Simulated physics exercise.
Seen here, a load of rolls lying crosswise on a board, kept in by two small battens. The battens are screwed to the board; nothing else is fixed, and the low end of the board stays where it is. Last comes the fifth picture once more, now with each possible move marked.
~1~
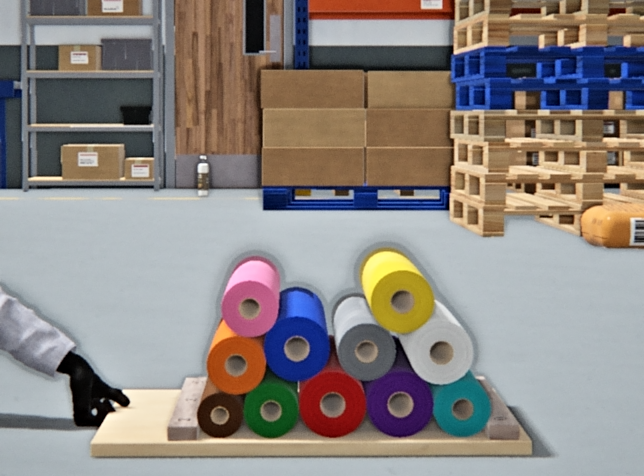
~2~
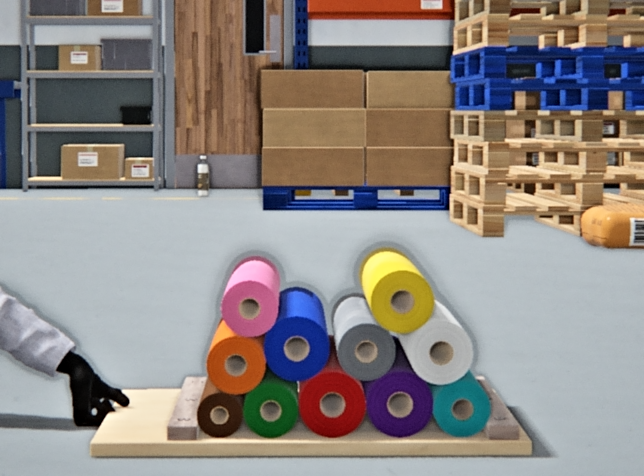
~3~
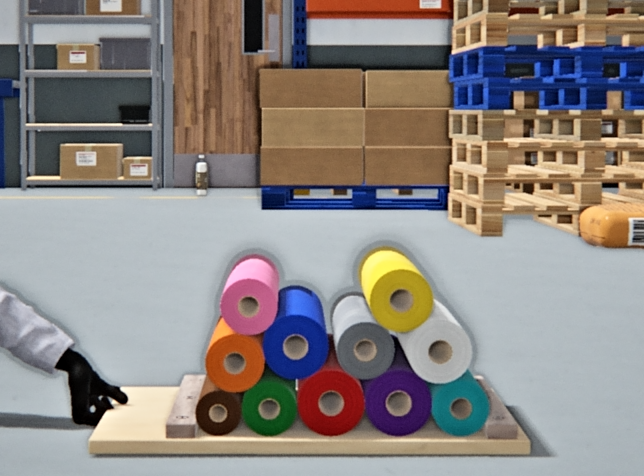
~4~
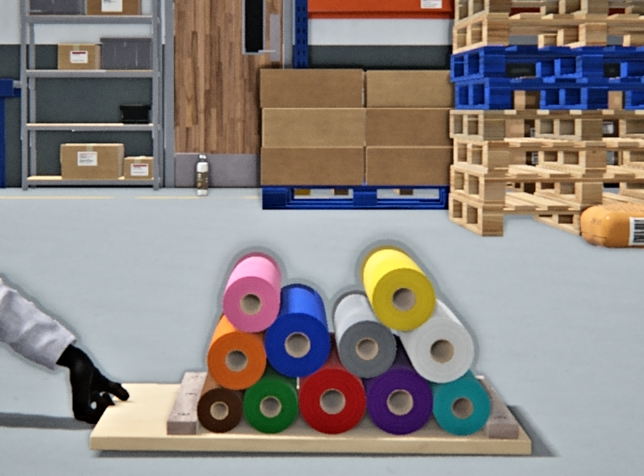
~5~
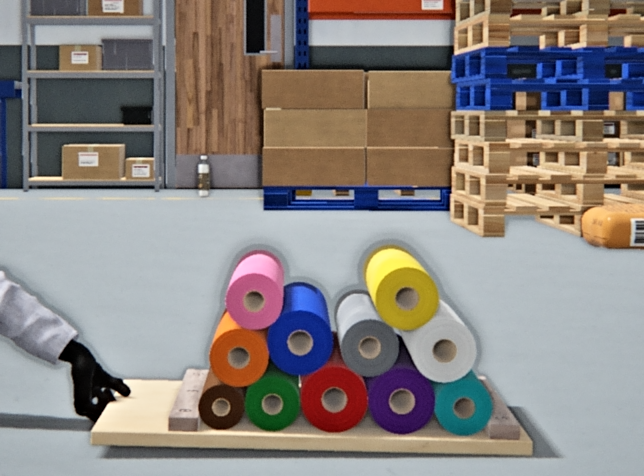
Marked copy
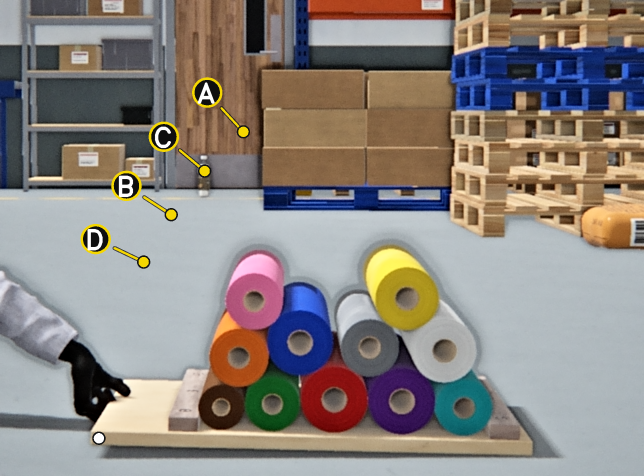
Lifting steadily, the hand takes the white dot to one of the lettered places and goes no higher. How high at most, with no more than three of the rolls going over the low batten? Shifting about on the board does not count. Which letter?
The answer is mark D.
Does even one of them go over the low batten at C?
Yes.
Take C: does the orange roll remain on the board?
The orange roll: No.
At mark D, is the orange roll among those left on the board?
The orange roll: Yes.
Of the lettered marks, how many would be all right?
One of the four.
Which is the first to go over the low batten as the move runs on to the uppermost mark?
The white one.
On the copy, A at (243, 132); B at (171, 215); C at (205, 171); D at (144, 262); the white dot at (99, 439).
On D. First, board at 16°.
Then, board at 26°.
Finally, board at 26°, two over the low batten (white, yellow).
By contrast, A eleven over the low batten; B ten over the low batten; C eleven over the low batten.
